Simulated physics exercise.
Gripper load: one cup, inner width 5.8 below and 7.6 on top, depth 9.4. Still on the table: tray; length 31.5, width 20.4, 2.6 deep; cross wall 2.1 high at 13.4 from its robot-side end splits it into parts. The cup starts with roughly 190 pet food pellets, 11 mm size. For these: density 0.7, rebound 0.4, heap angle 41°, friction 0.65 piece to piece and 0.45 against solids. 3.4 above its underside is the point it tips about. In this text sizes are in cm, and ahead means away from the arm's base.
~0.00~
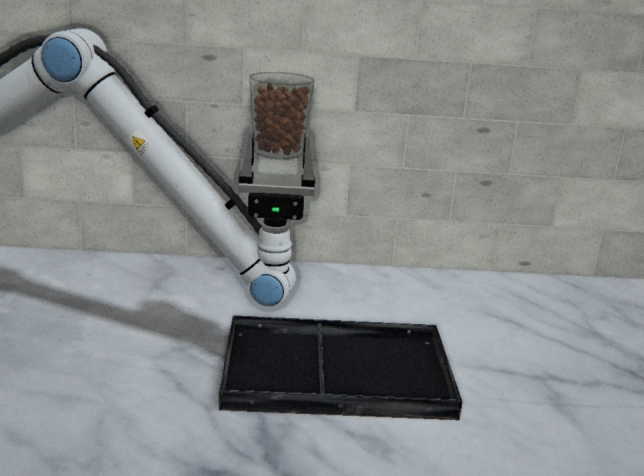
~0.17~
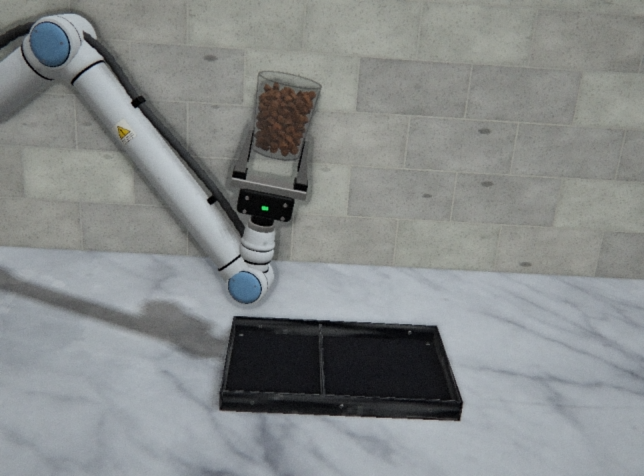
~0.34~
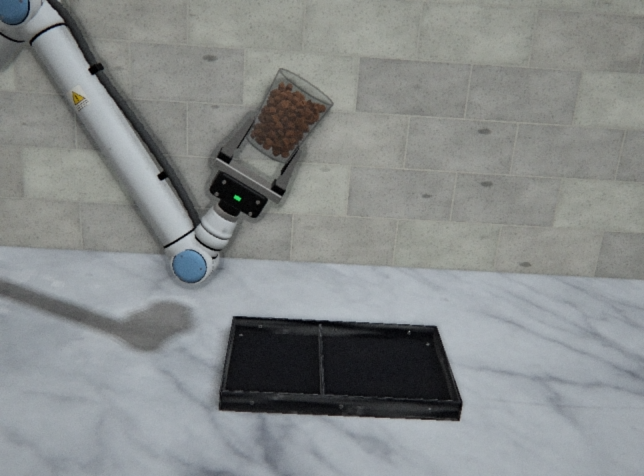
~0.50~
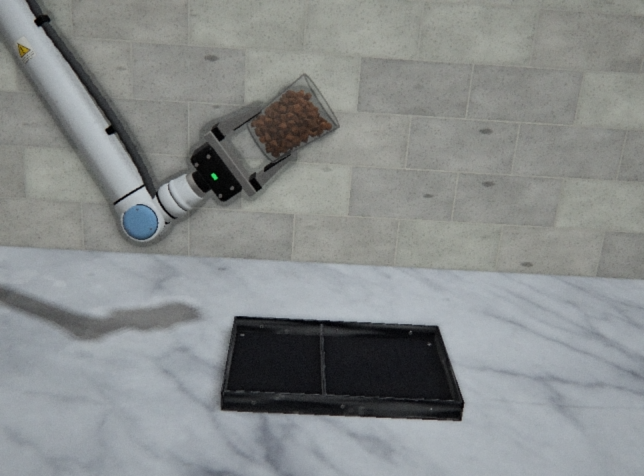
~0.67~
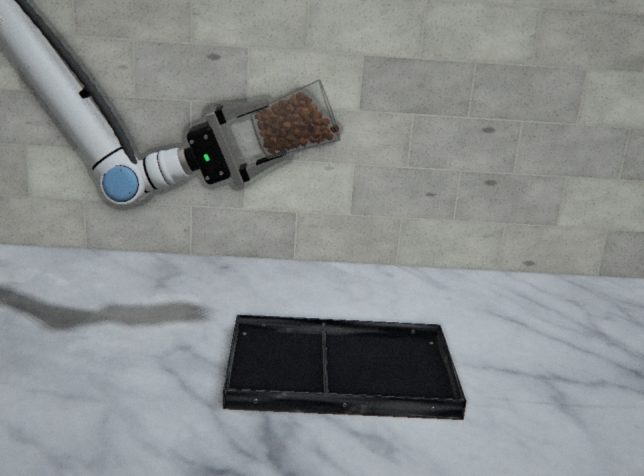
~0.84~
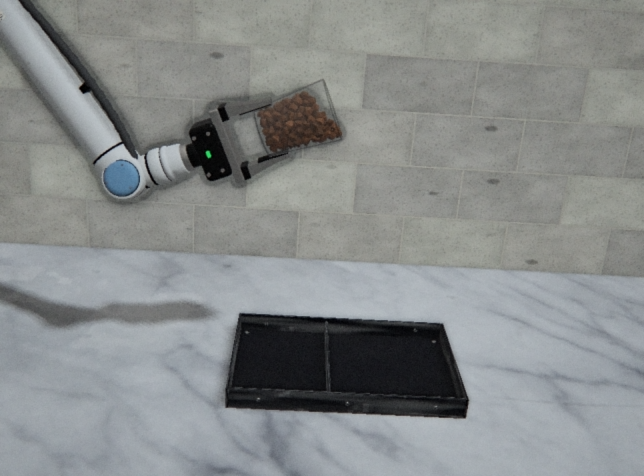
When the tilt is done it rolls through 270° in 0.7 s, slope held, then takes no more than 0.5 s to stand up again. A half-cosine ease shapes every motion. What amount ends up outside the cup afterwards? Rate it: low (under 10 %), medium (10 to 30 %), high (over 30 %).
Rating: Low.
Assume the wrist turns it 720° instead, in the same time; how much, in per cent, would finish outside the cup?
I'd expect some 0 per cent.
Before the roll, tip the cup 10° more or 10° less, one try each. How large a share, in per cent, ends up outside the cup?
10 % and 0 %.
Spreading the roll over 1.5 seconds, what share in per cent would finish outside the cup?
With that change you'd see near 5 per cent.
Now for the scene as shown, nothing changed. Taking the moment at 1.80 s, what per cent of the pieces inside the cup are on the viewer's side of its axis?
About 45 %.
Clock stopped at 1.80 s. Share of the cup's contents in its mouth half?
Some 50 per cent.
After 1.32 s, tipped 68°, highest piece 40 above the table; 192 in the cup, 1 in flight or on a rim.
After 1.80 s, tipped 32°, highest piece 40 above the table; 187 in the cup, 4 in the far-side part, 2 in flight or on a rim.
After 2.24 s, upright, highest piece 42 above the table; 187 in the cup, 6 in the far-side part.
After 2.94 s, upright, highest piece 42 above the table; 187 in the cup, 6 in the far-side part.
In the end, 187 in the cup, 6 in the far-side part. That is 3 % outside the cup.
